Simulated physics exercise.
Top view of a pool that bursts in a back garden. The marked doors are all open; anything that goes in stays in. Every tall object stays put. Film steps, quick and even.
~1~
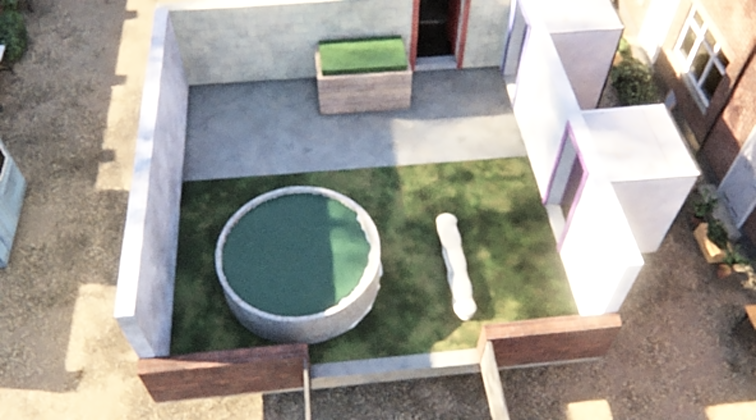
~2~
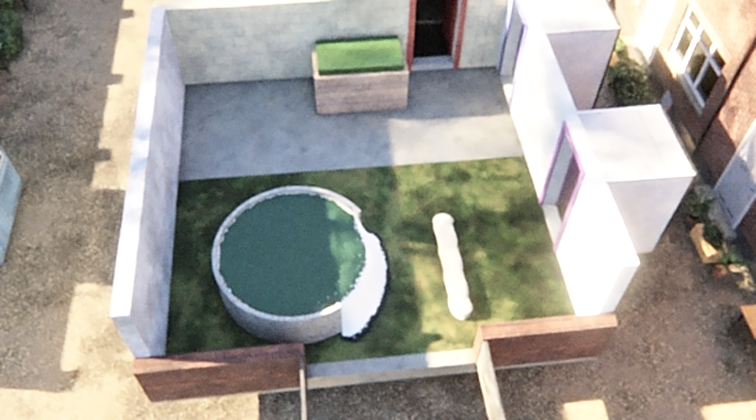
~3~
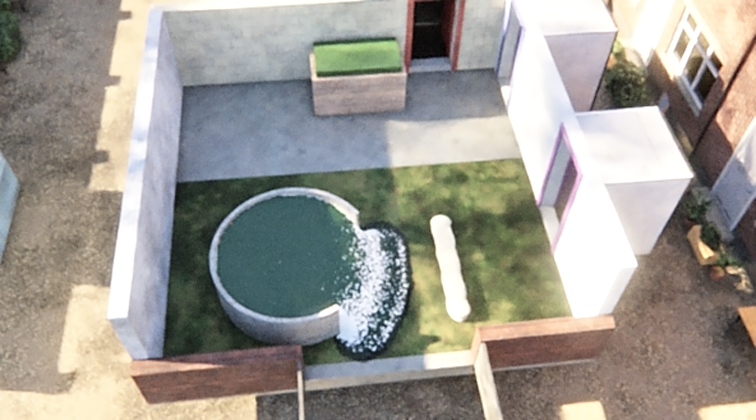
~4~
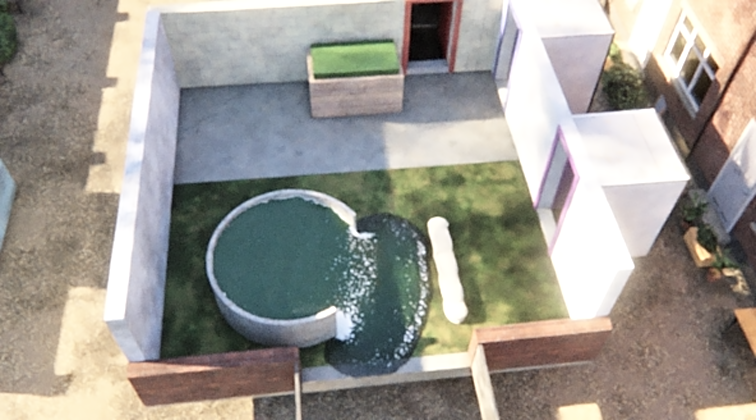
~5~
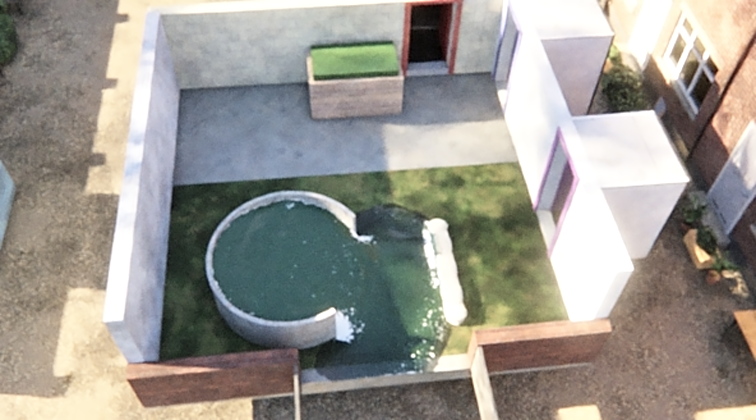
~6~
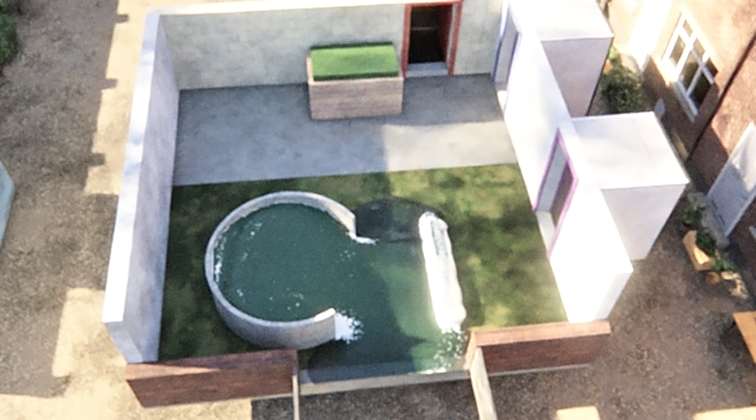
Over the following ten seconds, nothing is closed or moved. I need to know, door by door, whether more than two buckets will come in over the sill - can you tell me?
In order: The purple door counts as over. The red door counts as not over. The blue door counts as over.
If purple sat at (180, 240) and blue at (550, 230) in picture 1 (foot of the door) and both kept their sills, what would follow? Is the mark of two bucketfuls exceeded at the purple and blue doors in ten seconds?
As I read it, the purple door falls short, and the blue door overshoots.
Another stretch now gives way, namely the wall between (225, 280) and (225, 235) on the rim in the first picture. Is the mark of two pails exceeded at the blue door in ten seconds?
Blue: Falls short.
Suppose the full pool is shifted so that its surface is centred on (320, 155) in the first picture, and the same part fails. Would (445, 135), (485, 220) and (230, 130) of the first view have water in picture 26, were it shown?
First one gets inundated, next one gets inundated, last one stays unwetted.
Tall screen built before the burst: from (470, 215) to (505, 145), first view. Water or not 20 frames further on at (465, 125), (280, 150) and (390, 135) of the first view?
The first spot is swamped, the second untouched, the third swamped.
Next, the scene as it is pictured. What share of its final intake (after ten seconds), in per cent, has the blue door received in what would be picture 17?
Some 0 per cent.
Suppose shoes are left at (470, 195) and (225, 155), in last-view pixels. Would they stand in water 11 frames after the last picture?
Same order as asked: Drenched, dry as before.
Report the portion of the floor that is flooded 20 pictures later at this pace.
By my count, 55 percent.
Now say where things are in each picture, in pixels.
The pool at (299, 252) is whole and still, in the first picture.
Water pours out at (371, 276) and has run to (345, 335), in the second picture.
The front is at a hidden place, out from the gap at (369, 280), in the third picture.
The front is at a hidden place, out from the gap at (366, 282), in the fourth picture.
Water pours out at (365, 284) and has run to (426, 221), in the fifth picture.
The front is at (430, 210), out from the gap at (364, 285), in the sixth picture.
A moment on, water covers 25 % of the floor; the purple door not reached, the red door not reached, the blue door not reached.
Next, water covers 40 % of the floor; the purple door not reached, the red door not reached, the blue door not reached.
Then, water covers 55 % of the floor; the purple door over two buckets in, the red door not reached, the blue door not reached.
Later, water covers 70 % of the floor; the purple door over two buckets in, the red door wet at the sill, nothing in, the blue door under two buckets in.
In the end, water covers 85 % of the floor; the purple door over two buckets in, the red door wet at the sill, nothing in, the blue door over two buckets in.
